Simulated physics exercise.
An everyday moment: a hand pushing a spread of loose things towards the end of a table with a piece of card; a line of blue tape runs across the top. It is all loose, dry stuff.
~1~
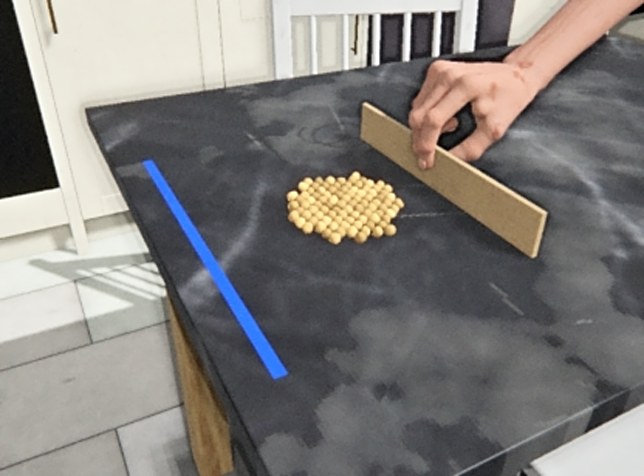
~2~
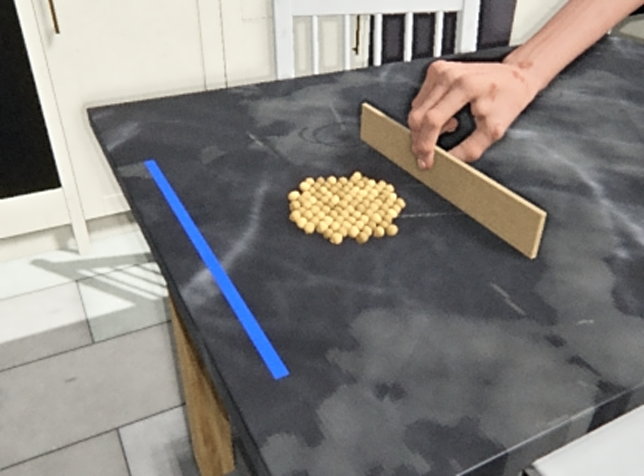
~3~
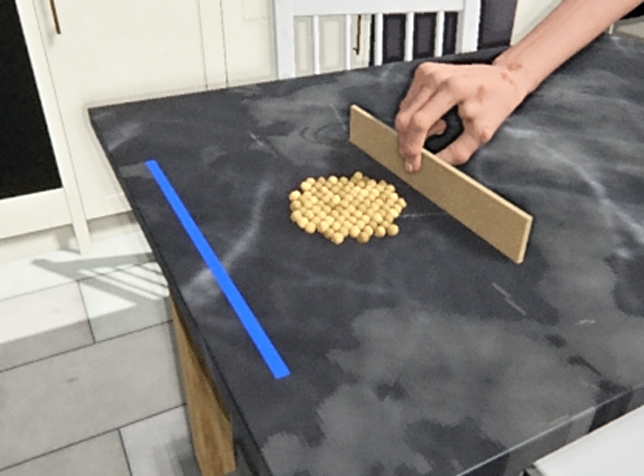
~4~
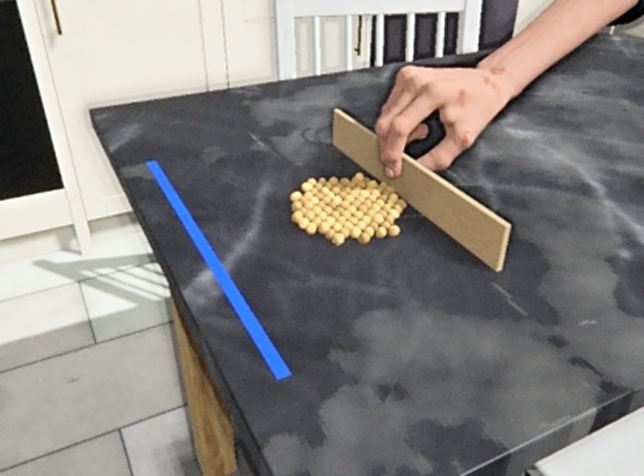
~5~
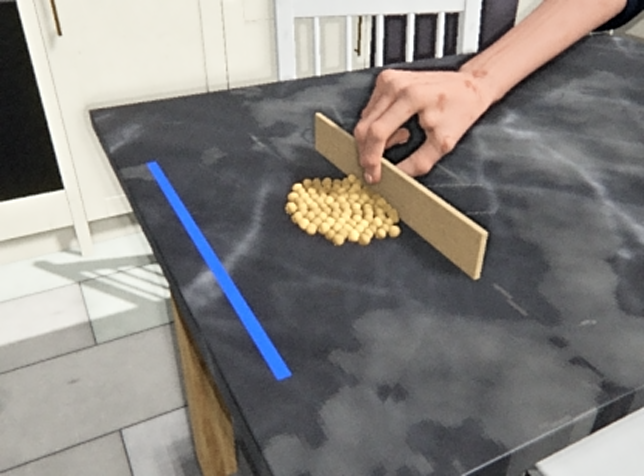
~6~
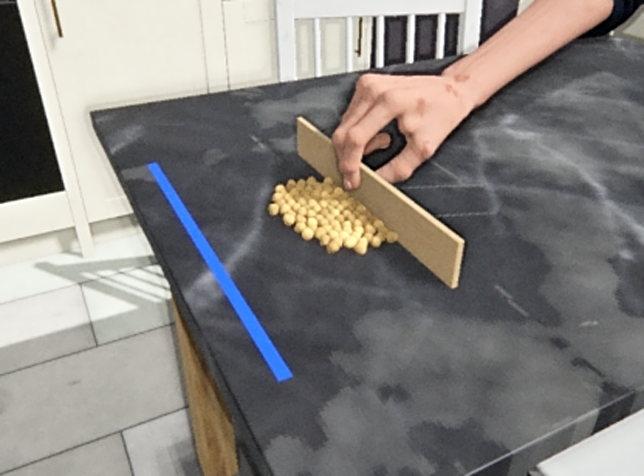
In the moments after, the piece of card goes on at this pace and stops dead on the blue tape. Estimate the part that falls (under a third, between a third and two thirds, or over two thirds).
Over the edge goes from one third to two thirds of it.
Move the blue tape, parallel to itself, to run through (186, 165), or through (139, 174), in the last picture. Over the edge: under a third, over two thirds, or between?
One: Below one third. Two: Beyond two thirds.
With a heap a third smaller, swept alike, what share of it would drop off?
Some 50 per cent.
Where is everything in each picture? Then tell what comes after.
Piece of card near (524, 224), at rest; blue tape near (152, 168), about two fingers from the edge; edge at (159, 257); the heap near (340, 205), dried chickpeas, in the first frame.
Piece of card near (523, 224), in the second frame.
Piece of card near (509, 229); the heap near (343, 205), in the third frame.
Piece of card near (488, 236), in the fourth frame.
Piece of card near (466, 243); the heap near (345, 207), near half pushed along, in the fifth frame.
Piece of card near (443, 252); blue tape near (156, 171); edge at (164, 259); the heap near (330, 210), all but a few pushed along, in the sixth frame.
Shortly afterwards, piece of card still moving, near (281, 186); heap all on the table, its front near (213, 237).
Next, piece of card stopped at the blue tape; heap near a third over the edge.
Some moments later, piece of card stopped at the blue tape; heap near half over the edge.
In the end, piece of card stopped at the blue tape; heap near half over the edge.
